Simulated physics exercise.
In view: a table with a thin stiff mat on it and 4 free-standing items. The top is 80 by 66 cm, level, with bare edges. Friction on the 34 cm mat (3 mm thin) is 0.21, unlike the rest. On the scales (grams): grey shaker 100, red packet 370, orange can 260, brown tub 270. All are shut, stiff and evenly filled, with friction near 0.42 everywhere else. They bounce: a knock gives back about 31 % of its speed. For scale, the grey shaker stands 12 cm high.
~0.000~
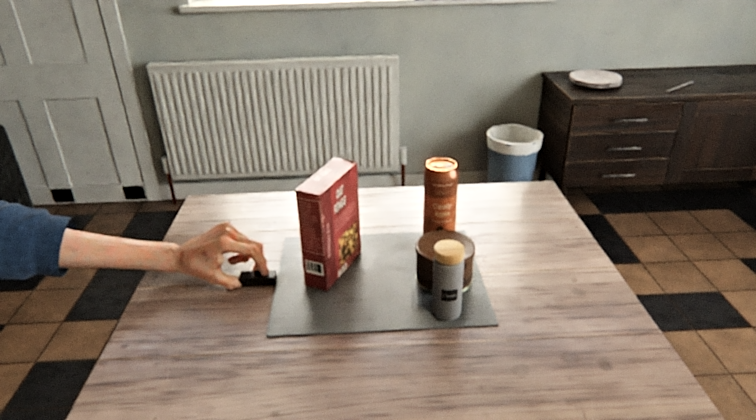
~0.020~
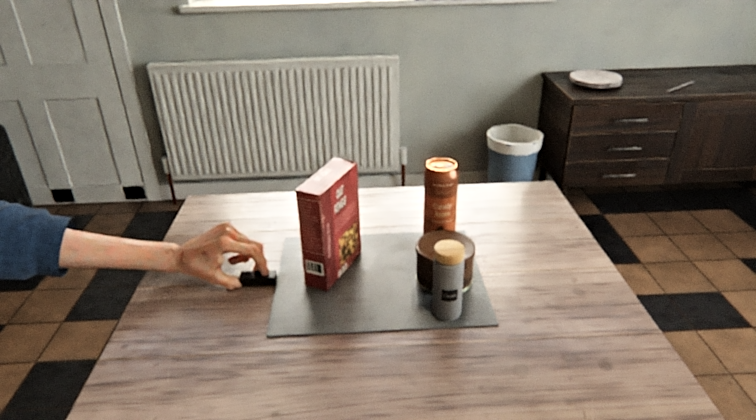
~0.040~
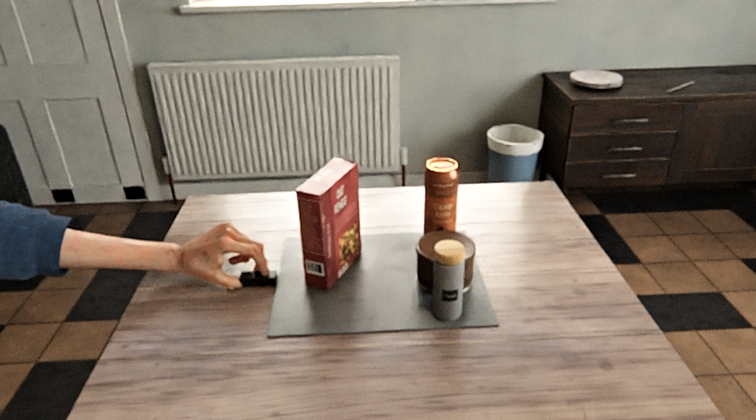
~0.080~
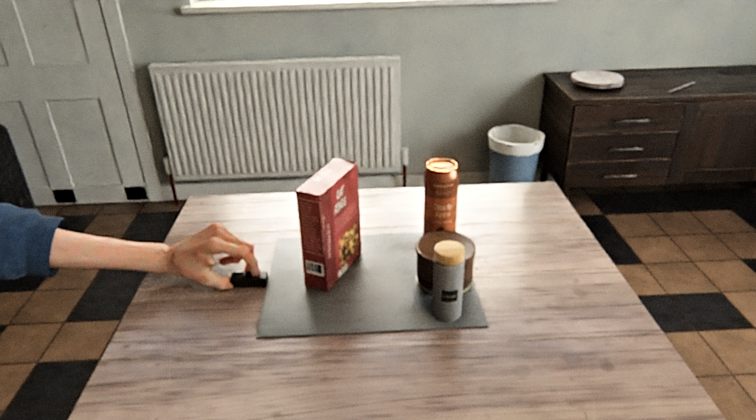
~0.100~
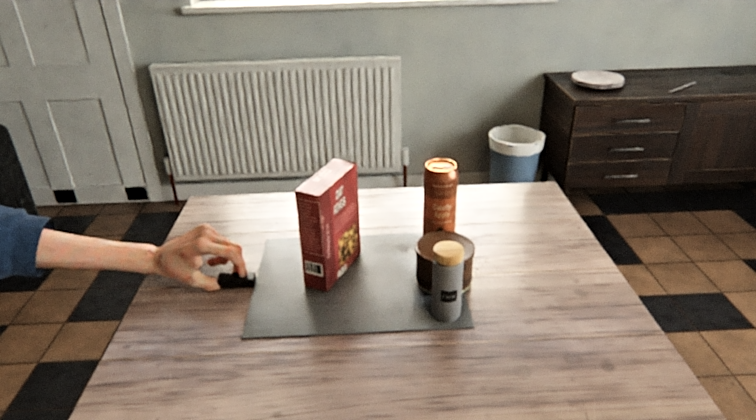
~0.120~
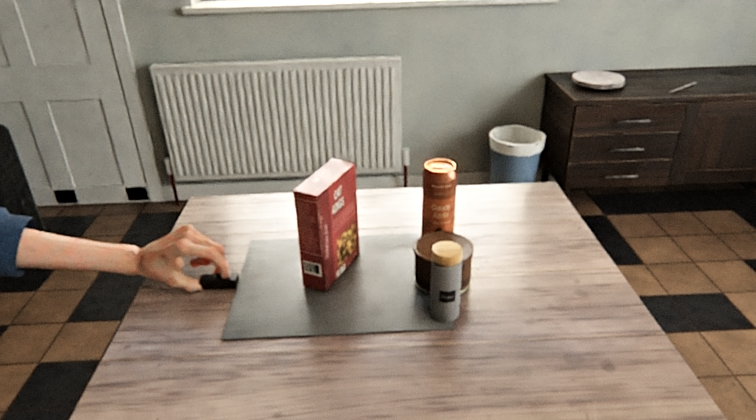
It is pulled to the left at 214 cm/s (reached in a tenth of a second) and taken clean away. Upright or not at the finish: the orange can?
The orange can is still upright.
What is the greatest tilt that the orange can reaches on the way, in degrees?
Up to 2°.
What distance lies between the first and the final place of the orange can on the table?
Some 2 cm.
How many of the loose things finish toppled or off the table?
That comes to 1.
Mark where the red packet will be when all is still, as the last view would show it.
Around (244, 240).
After 0.22 s, mat pulled 28 cm; orange can moved 2 cm near (431, 210); red packet 9° off upright; grey shaker 4° off upright.
After 0.32 s, mat pulled 49 cm; red packet 7° off upright; grey shaker moved 2 cm; brown tub moved 2 cm.
After 0.52 s, mat pulled 87 cm; orange can moved 2 cm near (433, 211); red packet 15° off upright; grey shaker moved 2 cm.
After 0.82 s, mat pulled 87 cm; orange can moved 2 cm near (433, 211); red packet 73° off upright; grey shaker moved 2 cm.
In the end (1.3 s), toppled on the table, red packet; the other 3 under 6 cm from the start. At the end, from the last picture's camera, orange can near (433, 211).
